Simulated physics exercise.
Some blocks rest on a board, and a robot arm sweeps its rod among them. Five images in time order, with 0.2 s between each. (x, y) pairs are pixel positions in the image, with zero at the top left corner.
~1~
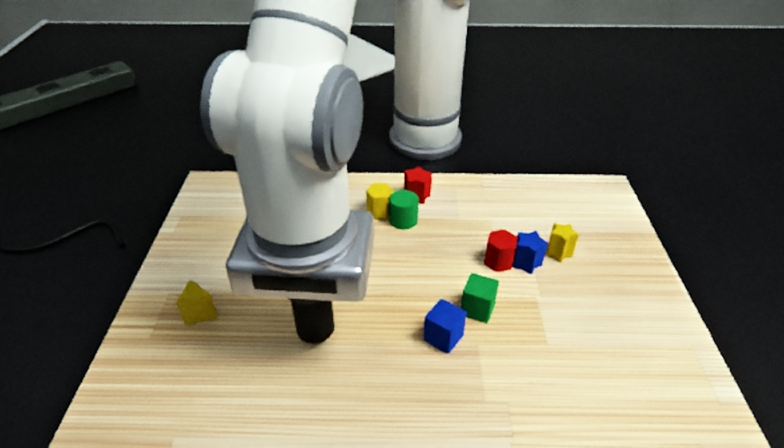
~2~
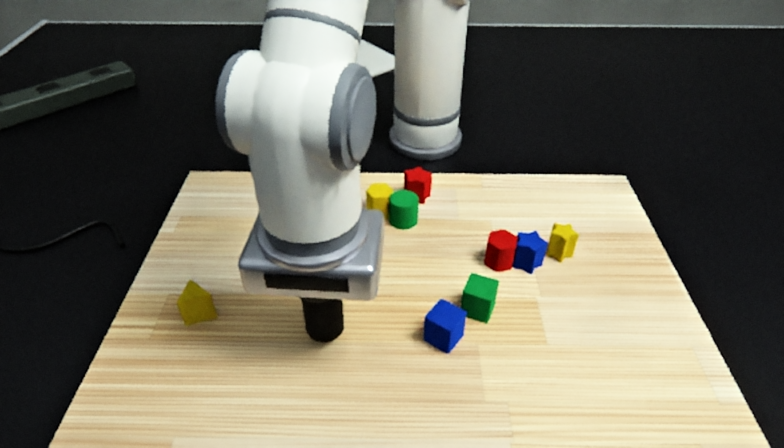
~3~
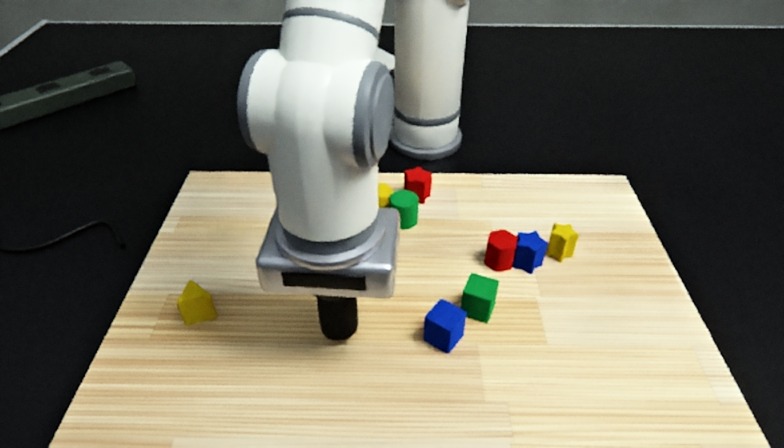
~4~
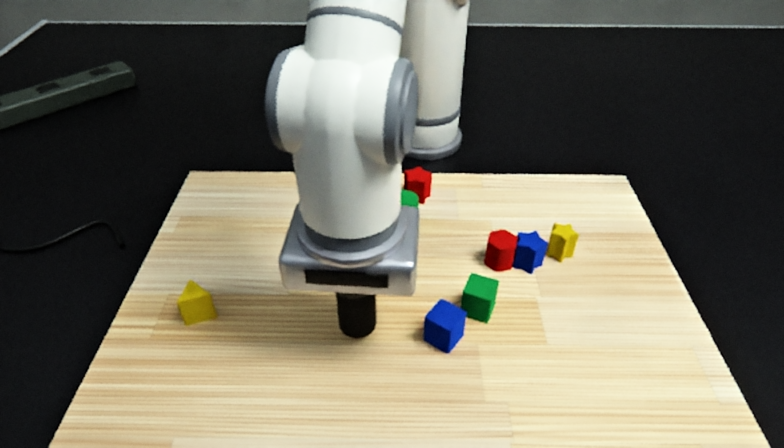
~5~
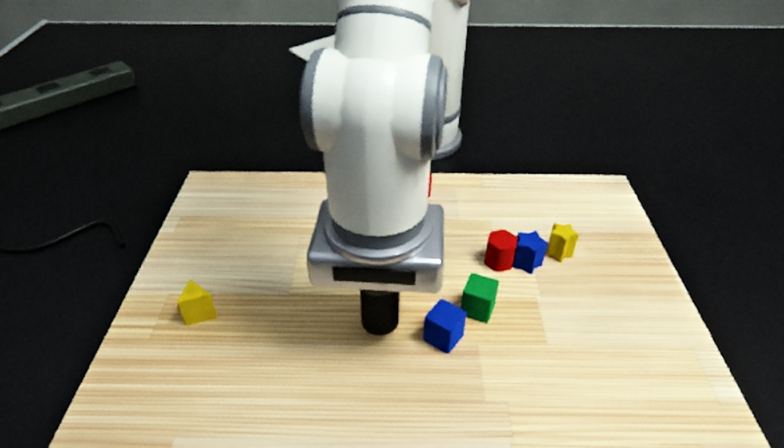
A white robot arm with grey bands holds a short black rod upright over a pale wooden board on a black surface, seen from the front and slightly above. A yellow block sits at left, blue and green cubes right of the rod, red, blue and yellow blocks farther right, and yellow, green and red ones behind. The arm slides the rod steadily rightward toward the blue cube, touching nothing, while the blocks and camera stay still.
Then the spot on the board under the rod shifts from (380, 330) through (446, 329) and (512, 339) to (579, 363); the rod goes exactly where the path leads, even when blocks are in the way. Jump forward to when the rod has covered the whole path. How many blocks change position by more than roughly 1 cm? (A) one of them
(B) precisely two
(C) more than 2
Answer: A.
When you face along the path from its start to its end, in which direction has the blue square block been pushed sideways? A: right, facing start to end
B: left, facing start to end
My pick is A.
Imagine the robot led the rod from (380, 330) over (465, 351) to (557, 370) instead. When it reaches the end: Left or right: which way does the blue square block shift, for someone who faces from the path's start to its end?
With start-to-end as forward, it shifts left.
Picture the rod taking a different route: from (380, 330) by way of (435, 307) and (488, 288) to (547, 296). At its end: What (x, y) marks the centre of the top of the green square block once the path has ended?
In the picture, it is at (510, 289).
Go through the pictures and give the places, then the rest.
In the first picture, tip of the rod at (316, 329), middles of tops, blue square block at (446, 314), green square block at (481, 286).
In the second picture, rod at (325, 327), nothing pushed.
In the third picture, rod at (340, 326), nothing pushed.
In the fourth picture, rod at (358, 324), nothing pushed.
In the fifth picture, rod at (380, 321), blue square block at (446, 314), green square block at (481, 286).
The first path, step by step. One third of the way, rod at (447, 320); blue square block at (481, 320).
Two thirds of the way, rod at (514, 331); blue square block at (543, 342), turned 35° clockwise; green square block at (485, 284).
At the end, rod at (583, 354); blue square block at (575, 366), turned 75° clockwise; green square block at (485, 284).
